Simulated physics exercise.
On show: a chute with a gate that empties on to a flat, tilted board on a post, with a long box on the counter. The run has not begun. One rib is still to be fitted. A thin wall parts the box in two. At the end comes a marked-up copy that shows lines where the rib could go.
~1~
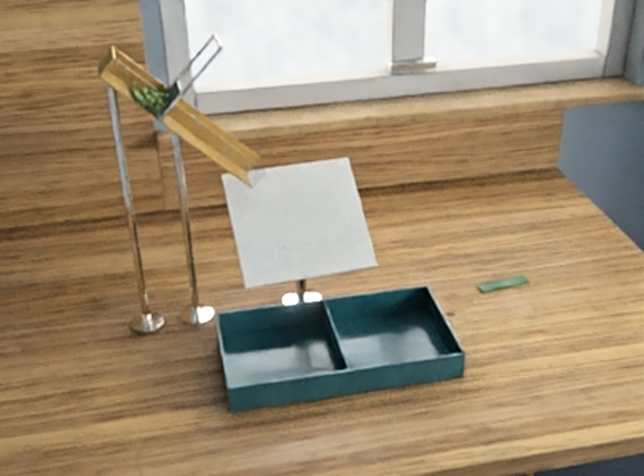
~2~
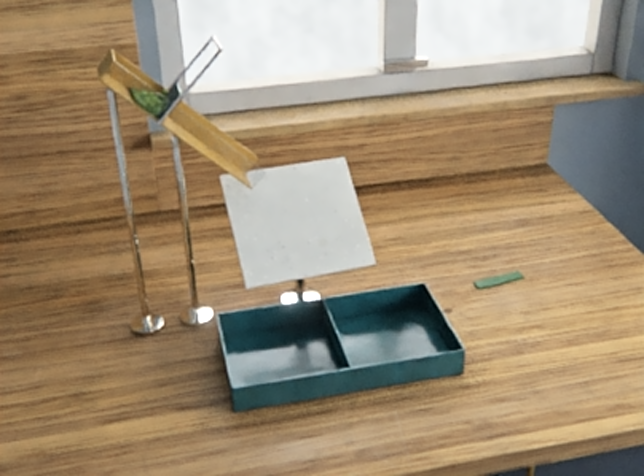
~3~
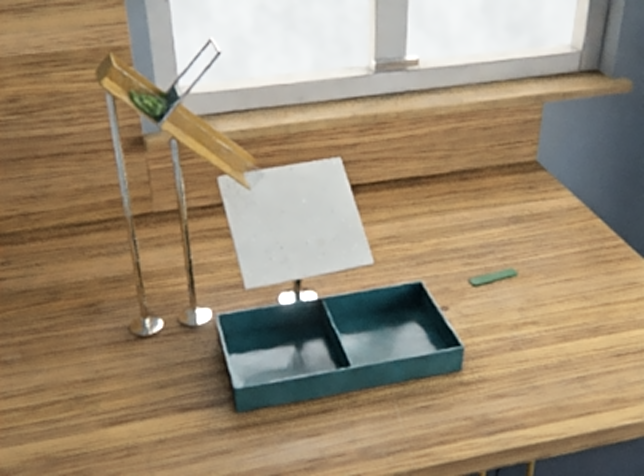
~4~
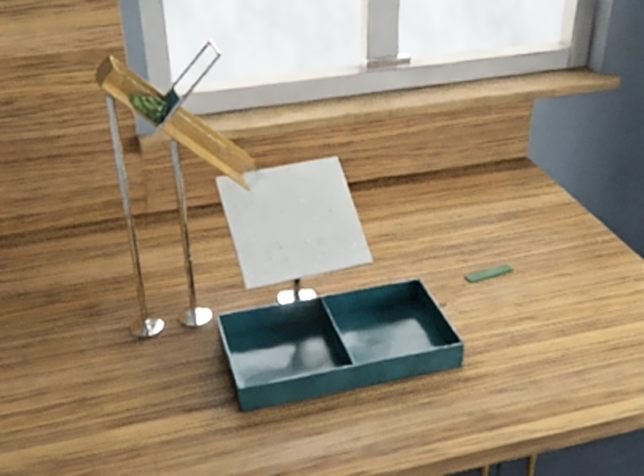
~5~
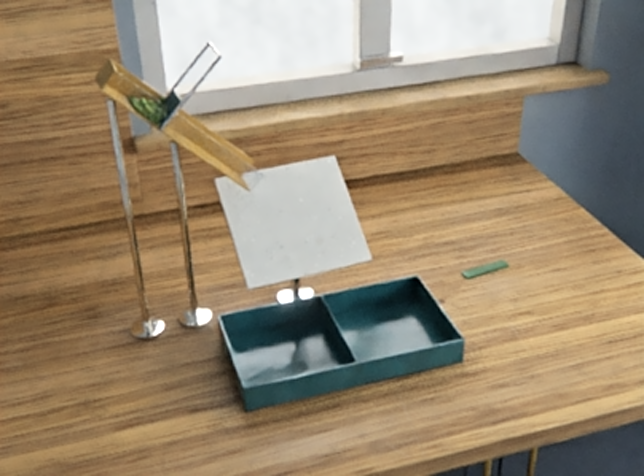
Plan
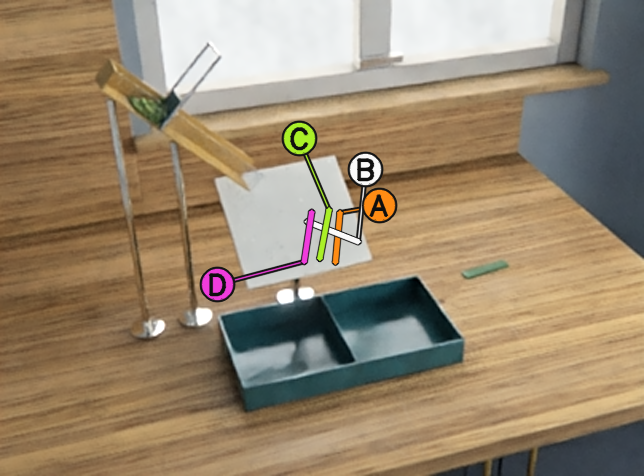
In this clip, green peas sit behind a closed gate in a sloping wooden chute above a tilted white board and a teal box with two compartments; the view shifts slightly, but nothing on the counter visibly moves.
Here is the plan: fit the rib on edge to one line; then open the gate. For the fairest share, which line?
Best: A.
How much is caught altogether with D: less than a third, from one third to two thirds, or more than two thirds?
More than two thirds.
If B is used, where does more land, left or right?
More lands on the right.
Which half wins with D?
The left half.
On the marked copy, line A from (340, 212) to (335, 262); line B from (307, 221) to (358, 241); line C from (329, 209) to (319, 258); line D from (311, 212) to (304, 261).
For line A, of what is caught, about two thirds in the left half, about a third in the right.
For line B, of what is caught, a small part in the left half, most in the right.
For line C, of what is caught, most in the left half, a small part in the right.
For line D, of what is caught, most in the left half, a small part in the right.
